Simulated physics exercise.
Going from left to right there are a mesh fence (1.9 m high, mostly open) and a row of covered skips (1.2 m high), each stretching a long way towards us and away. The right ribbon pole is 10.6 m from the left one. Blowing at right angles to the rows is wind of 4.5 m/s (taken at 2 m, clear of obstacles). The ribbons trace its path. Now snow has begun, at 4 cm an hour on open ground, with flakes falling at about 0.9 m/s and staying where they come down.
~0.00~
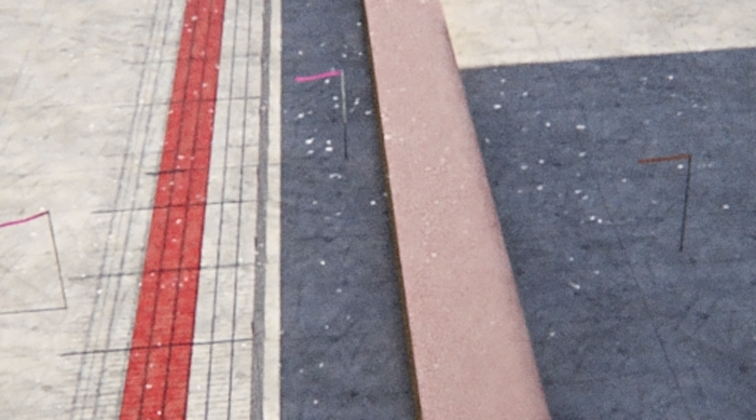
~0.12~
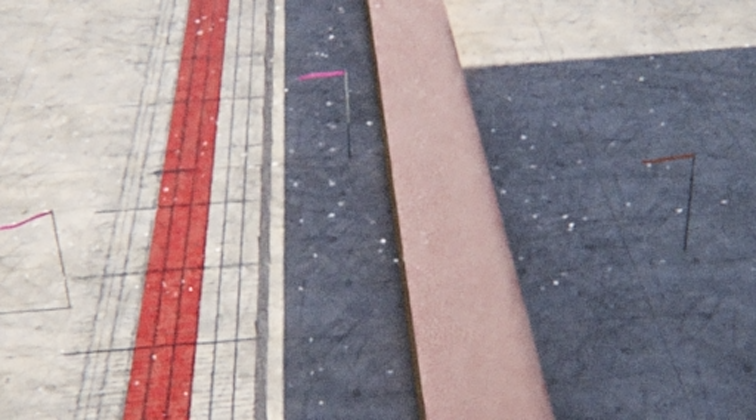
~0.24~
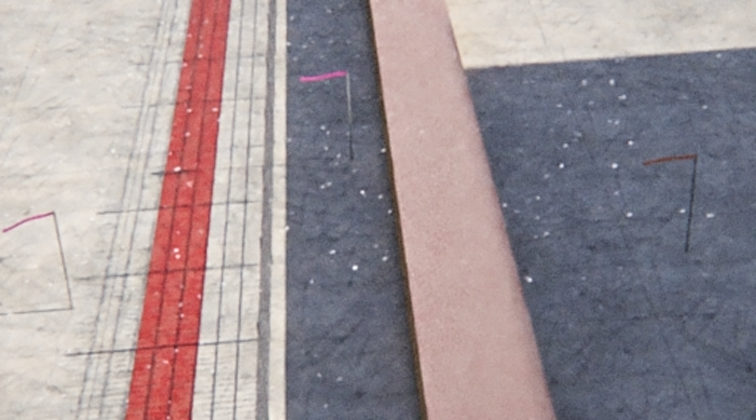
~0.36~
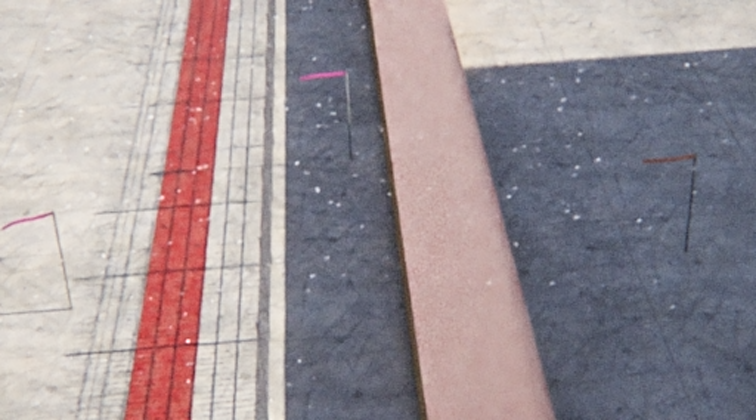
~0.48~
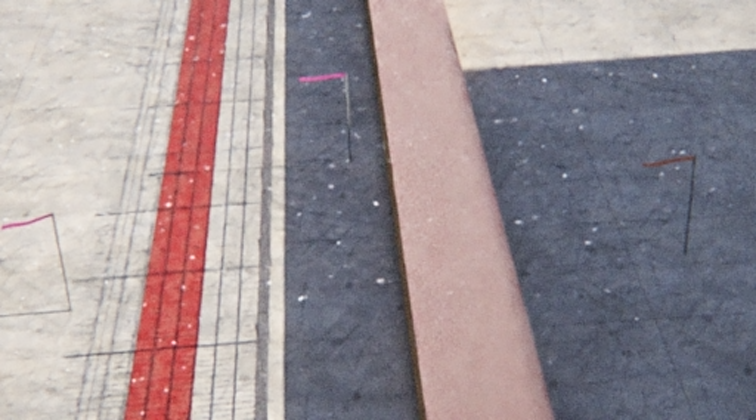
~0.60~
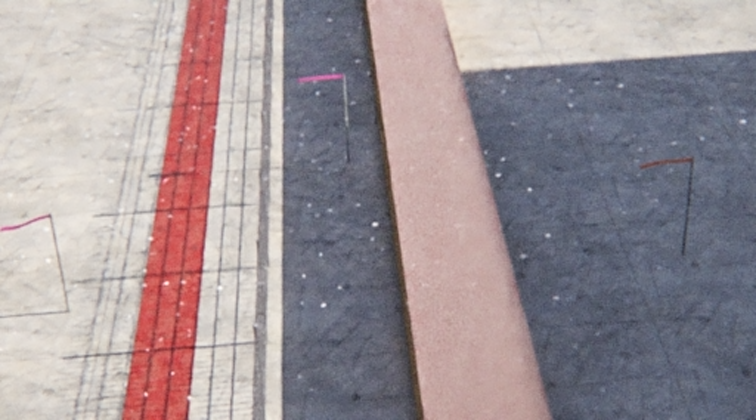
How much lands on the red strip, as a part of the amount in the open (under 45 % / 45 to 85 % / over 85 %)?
Over 85 %.
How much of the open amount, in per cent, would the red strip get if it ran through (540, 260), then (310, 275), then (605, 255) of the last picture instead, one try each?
In turn about 110 %, 70 %, 100 %.
10 minutes on, 7 mm on the red strip, 7 mm in the open.
30 minutes on, 20 mm on the red strip, 20 mm in the open.
60 minutes on, 41 mm on the red strip, 40 mm in the open, so the red strip has 102 % of the open amount; the left half of it has 98 %, the right half 105 %.
